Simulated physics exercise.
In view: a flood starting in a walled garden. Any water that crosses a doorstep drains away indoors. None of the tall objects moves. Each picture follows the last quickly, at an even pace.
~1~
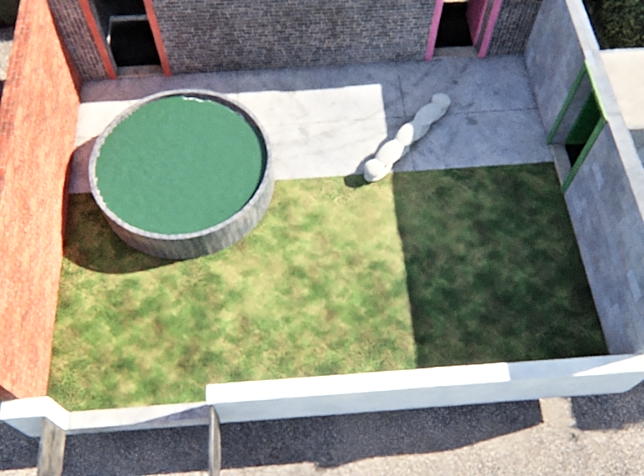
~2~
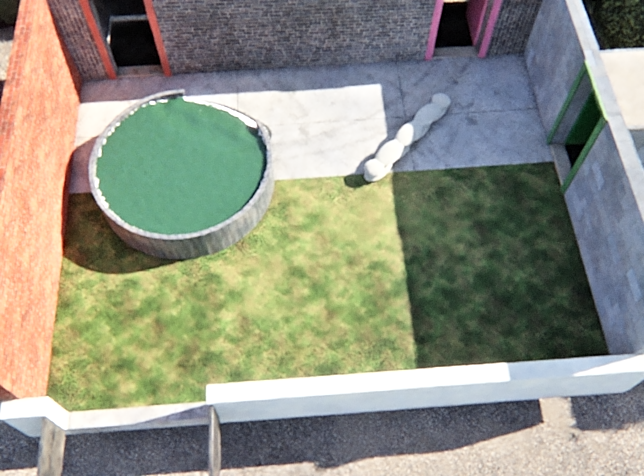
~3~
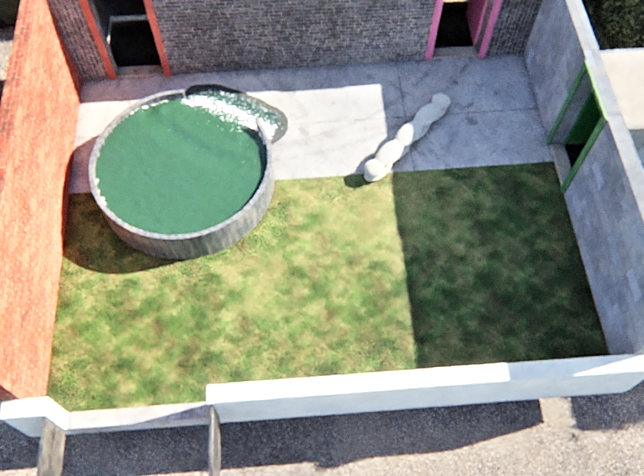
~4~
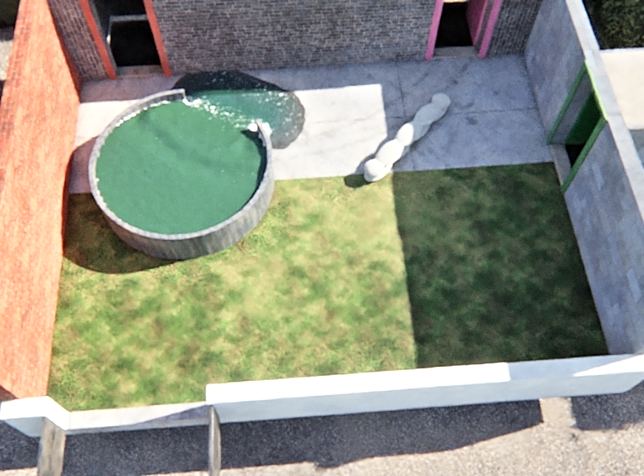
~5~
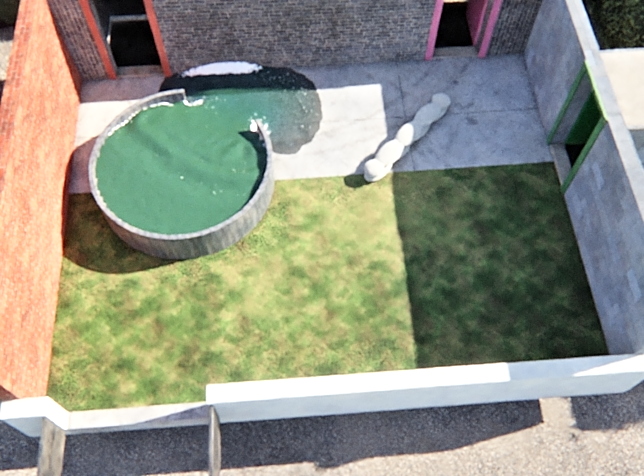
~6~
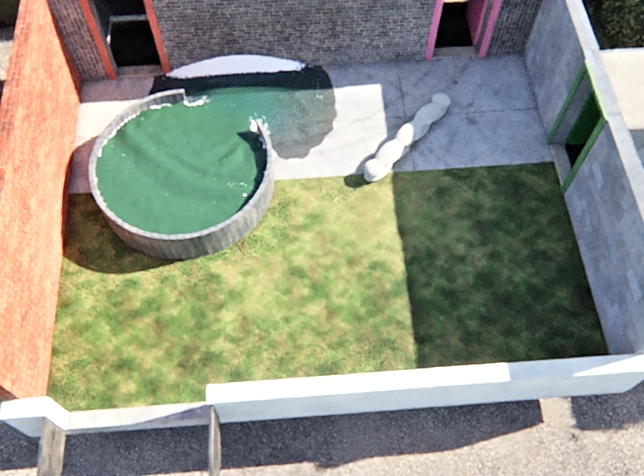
At first, a round pool of green water sits whole and still in a walled garden, beside grass and a pale twisted sculpture. Then its far rim breaks open, and water pours through the gap onto the paving, spreading back to the stone wall and out to the right.
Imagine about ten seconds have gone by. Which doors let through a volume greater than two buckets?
Checking each one: The red door lets through more; the green door lets through less or just two; the pink door lets through more.
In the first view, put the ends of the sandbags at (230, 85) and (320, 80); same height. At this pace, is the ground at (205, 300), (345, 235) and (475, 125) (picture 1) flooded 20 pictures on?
One after the other: No water, clear, awash.
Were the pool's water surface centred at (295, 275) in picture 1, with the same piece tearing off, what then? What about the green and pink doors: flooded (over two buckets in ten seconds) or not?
Checking both, the green door goes past the limit while the pink door goes past the limit.
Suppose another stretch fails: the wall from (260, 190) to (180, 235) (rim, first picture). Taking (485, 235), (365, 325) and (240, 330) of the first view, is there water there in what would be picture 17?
The three spots, in order, are spared, inundated and inundated.
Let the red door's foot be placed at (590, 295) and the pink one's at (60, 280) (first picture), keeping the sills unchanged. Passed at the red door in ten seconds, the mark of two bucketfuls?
Lab note: Red door falls short.
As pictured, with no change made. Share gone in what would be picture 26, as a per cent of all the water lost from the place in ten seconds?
I'd put it at 5 per cent.
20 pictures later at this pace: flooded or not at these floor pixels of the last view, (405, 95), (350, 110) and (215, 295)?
First spot soaked, second soaked, third not wet.
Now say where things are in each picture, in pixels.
In the first frame, the pool at (182, 162) is whole and still.
In the second frame, the front is at a hidden place, out from the gap on the pool's far side.
In the third frame, the front is at (196, 88), out from the gap on the pool's far side.
In the fourth frame, water pours out on the pool's far side and has run to (187, 79).
In the fifth frame, the front is at (310, 86), out from the gap on the pool's far side.
In the sixth frame, the front is at (322, 73), out from the gap on the pool's far side.
A moment on, water covers 15 % of the floor; the red door wet at the sill, nothing in, the green door not reached, the pink door not reached.
Next, water covers 25 % of the floor; the red door under two buckets in, the green door not reached, the pink door wet at the sill, nothing in.
Then, water covers 35 % of the floor; the red door under two buckets in, the green door wet at the sill, nothing in, the pink door under two buckets in.
Later, water covers 70 % of the floor; the red door under two buckets in, the green door under two buckets in, the pink door far over two buckets in.
In the end, water covers 95 % of the floor; the red door over two buckets in, the green door under two buckets in, the pink door far over two buckets in.
